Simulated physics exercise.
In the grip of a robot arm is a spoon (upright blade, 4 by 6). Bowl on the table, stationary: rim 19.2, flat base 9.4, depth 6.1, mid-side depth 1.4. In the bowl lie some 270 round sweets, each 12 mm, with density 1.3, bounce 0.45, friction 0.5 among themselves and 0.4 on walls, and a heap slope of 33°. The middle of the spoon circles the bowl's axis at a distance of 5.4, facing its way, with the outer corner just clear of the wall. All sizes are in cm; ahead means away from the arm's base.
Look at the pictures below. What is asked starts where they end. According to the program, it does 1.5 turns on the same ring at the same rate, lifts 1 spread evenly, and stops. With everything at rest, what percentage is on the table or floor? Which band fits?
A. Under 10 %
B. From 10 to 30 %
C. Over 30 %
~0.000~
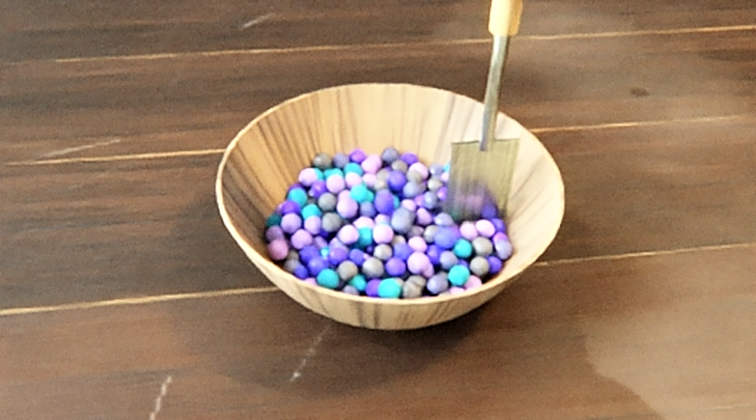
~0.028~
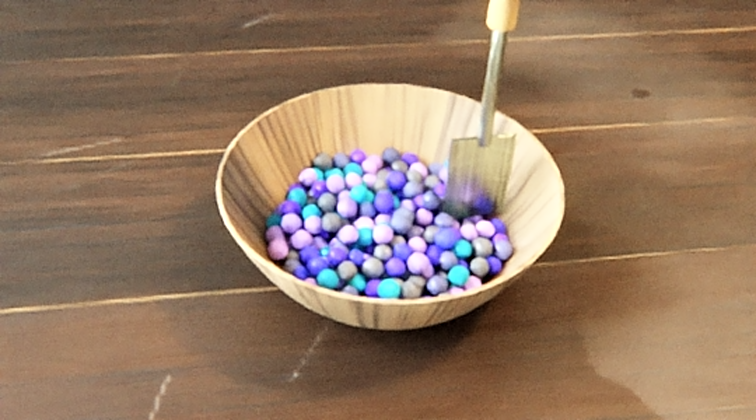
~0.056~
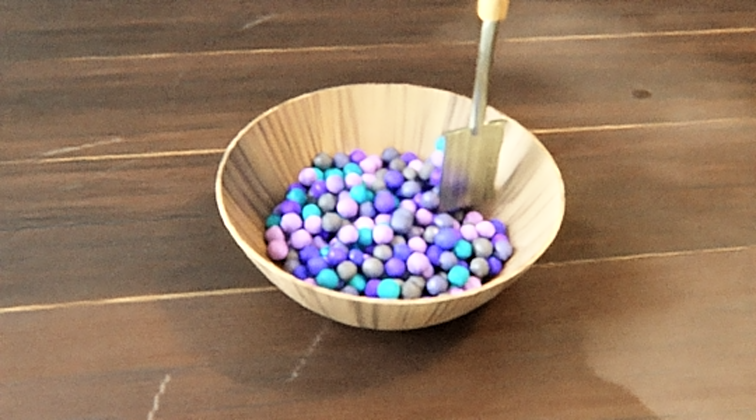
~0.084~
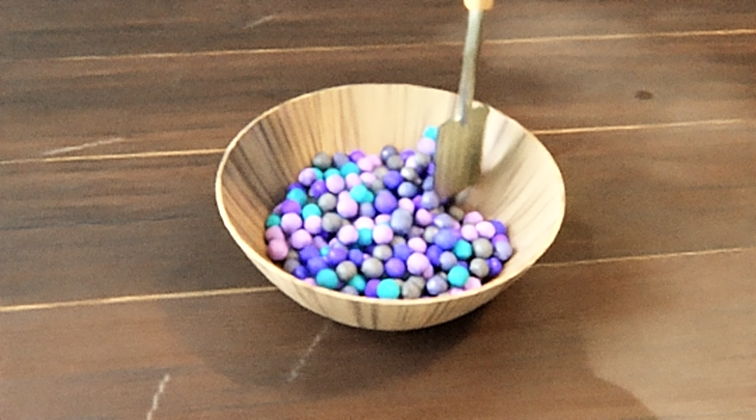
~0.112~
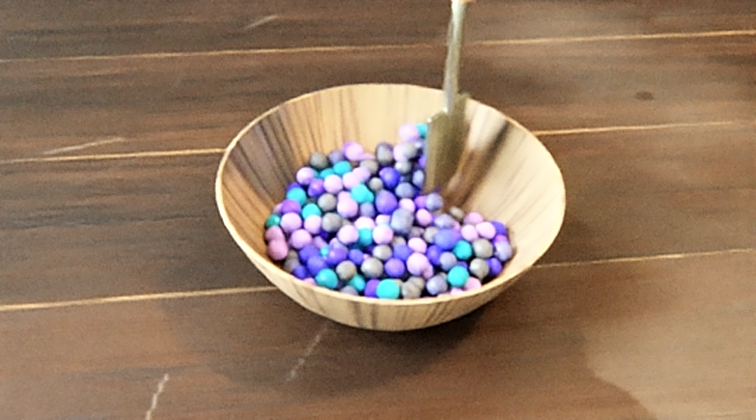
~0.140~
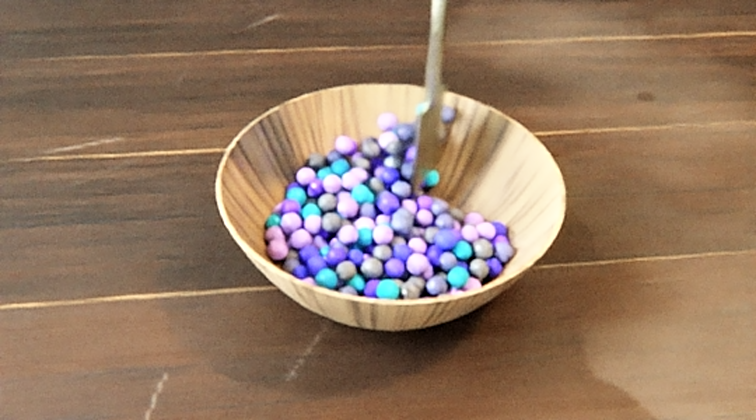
Answer: A.
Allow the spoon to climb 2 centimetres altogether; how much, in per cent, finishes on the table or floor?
Result: Roughly 0 %.
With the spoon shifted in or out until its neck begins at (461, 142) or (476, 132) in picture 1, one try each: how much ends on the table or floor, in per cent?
Close to 0 and 5 in a hundred.
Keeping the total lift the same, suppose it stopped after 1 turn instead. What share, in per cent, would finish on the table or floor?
5 %.
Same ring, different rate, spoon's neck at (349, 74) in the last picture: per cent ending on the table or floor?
About 25 per cent.
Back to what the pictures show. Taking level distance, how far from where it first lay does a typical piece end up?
Reading: Around 4 cm.
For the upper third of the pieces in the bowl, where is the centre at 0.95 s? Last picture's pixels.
Centre estimate: (382, 169).
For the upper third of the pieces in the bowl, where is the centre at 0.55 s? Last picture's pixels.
(401, 279), roughly.
By 0.55 s, 246° round, highest piece 8 above the table; 264 in the bowl, 3 on the table or floor, 1 in flight or on the tool.
By 0.95 s, 76° round, highest piece 8 above the table; 253 in the bowl, 14 on the table or floor, 1 in flight or on the tool.
By 1.35 s, 180° round, highest piece 5 above the table; 252 in the bowl, 16 on the table or floor.
By 2.05 s, 180° round, highest piece 5 above the table; 252 in the bowl, 16 on the table or floor.
Final count, 252 in the bowl, 16 on the table or floor. That is 6 % on the table or floor.
